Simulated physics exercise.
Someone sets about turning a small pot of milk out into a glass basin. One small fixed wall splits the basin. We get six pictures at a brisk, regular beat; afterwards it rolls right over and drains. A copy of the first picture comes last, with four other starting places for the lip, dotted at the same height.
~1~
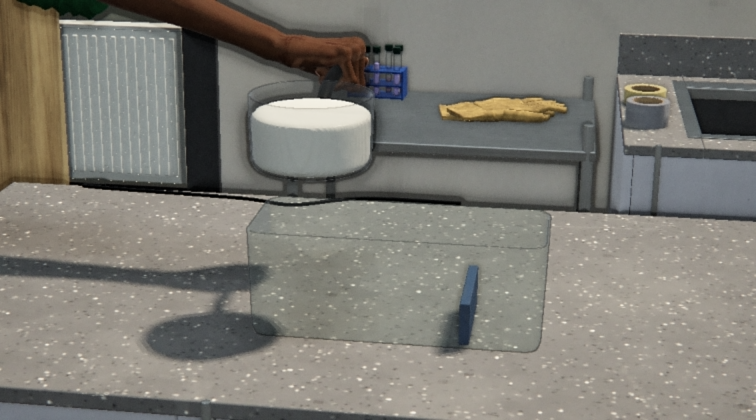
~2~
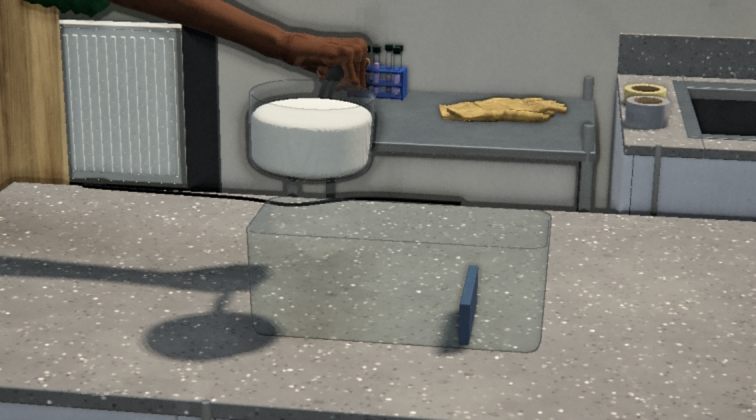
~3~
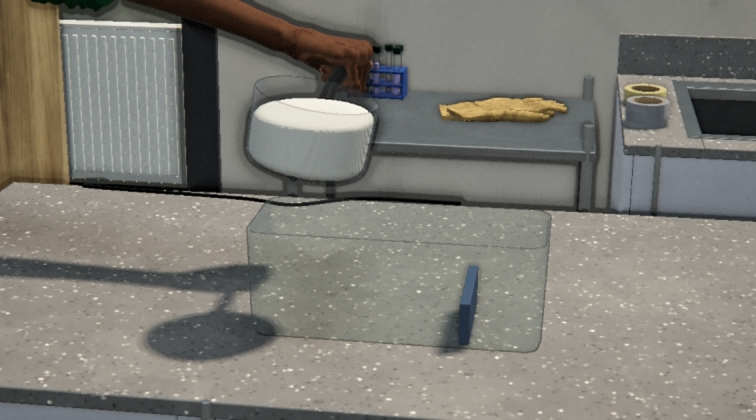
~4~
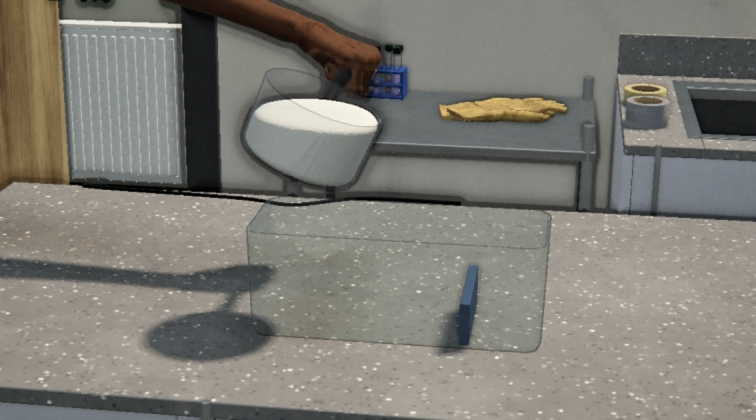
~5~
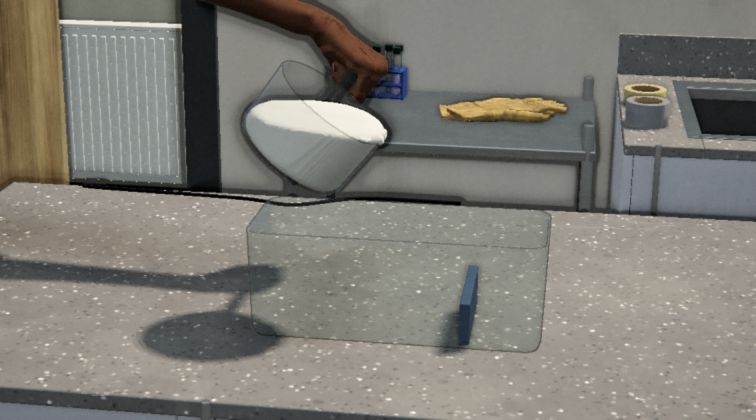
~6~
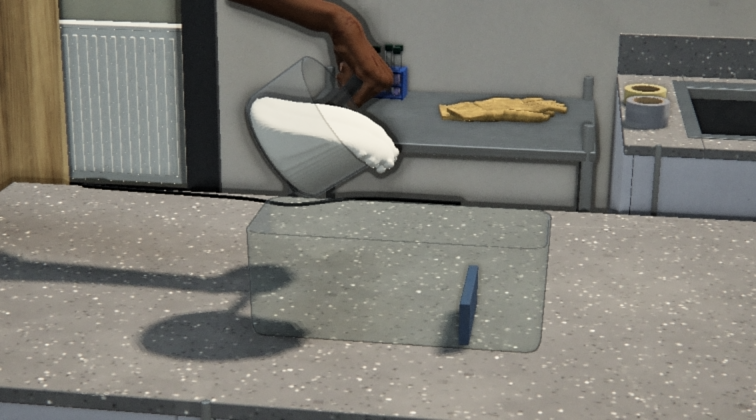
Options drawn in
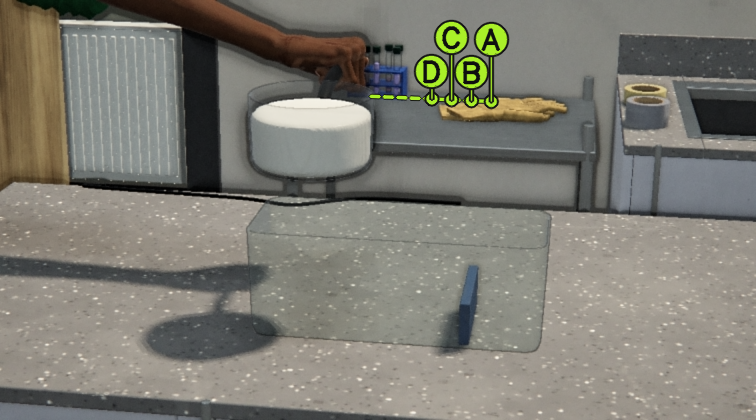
In a laboratory, a hand tilting a small clear pot rightwards above a glass basin, white milk sliding over its lip.
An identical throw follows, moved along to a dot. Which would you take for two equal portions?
The best place is C.
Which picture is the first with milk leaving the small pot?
Picture 5.
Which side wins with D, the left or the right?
More ends on the left.
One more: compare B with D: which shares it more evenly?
Here it is place B.
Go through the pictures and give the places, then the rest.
Upright, lip at (371, 96); basin from (252, 332) to (541, 351); top of the wall at (469, 284); nothing has left yet, in the first picture.
Tipped about 3°, lip at (372, 99); nothing has left yet, in the second picture.
Tipped about 10°, lip at (376, 107); nothing has left yet, in the third picture.
Tipped about 23°, lip at (380, 122); nothing has left yet, in the fourth picture.
Tipped about 38°, lip at (380, 139); milk is over the lip, down to (380, 139), in the fifth picture.
Tipped about 54°, lip at (374, 158); milk is over the lip, down to (380, 168), in the sixth picture.
In lime, A at (491, 101); B at (471, 100); C at (451, 99); D at (431, 99).
Choosing A, about 33 % ends left of the wall and 62 % right of it; 5 % is lost outside.
Choosing B, about 35 % ends left of the wall and 61 % right of it; 4 % is lost outside.
Choosing C, about 51 % ends left of the wall and 45 % right of it; 4 % is lost outside.
Choosing D, about 71 % ends left of the wall and 25 % right of it; 4 % is lost outside.
